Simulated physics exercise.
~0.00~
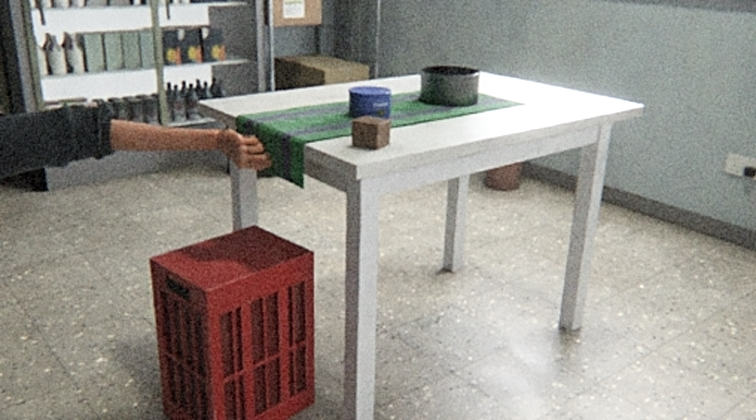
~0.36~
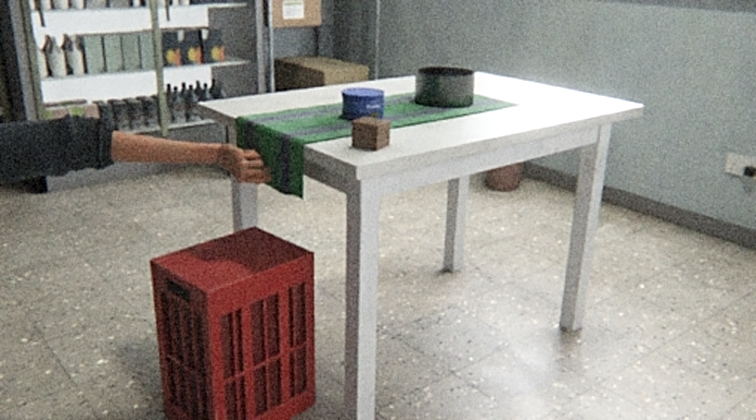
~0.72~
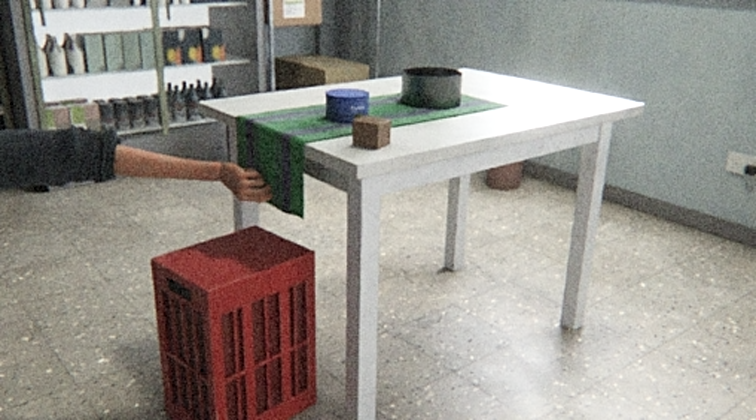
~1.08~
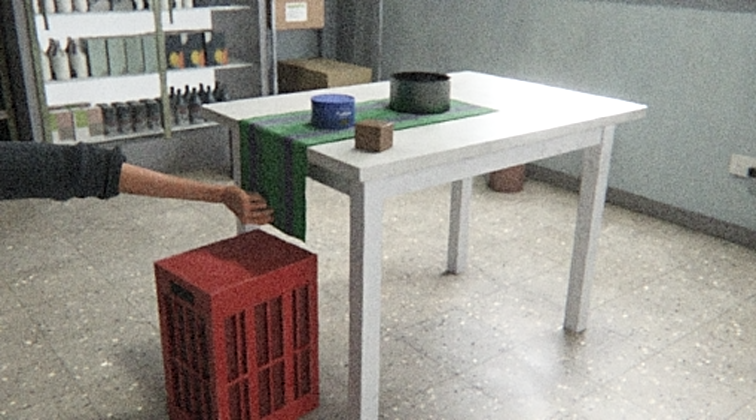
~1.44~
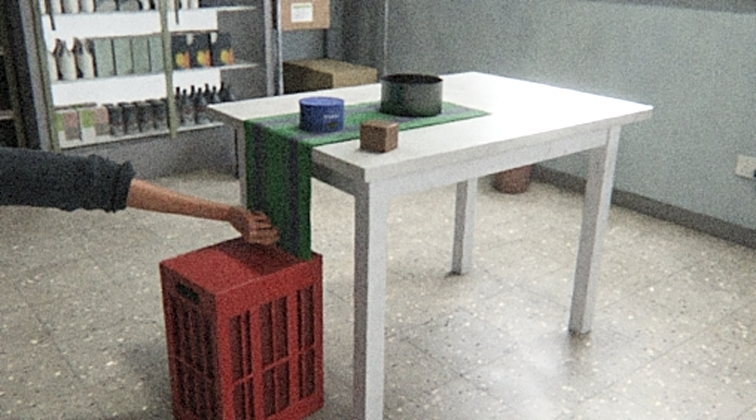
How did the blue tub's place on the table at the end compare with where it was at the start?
It began right behind the brown block and ended up to the left of the block, closer to the left end of the table.
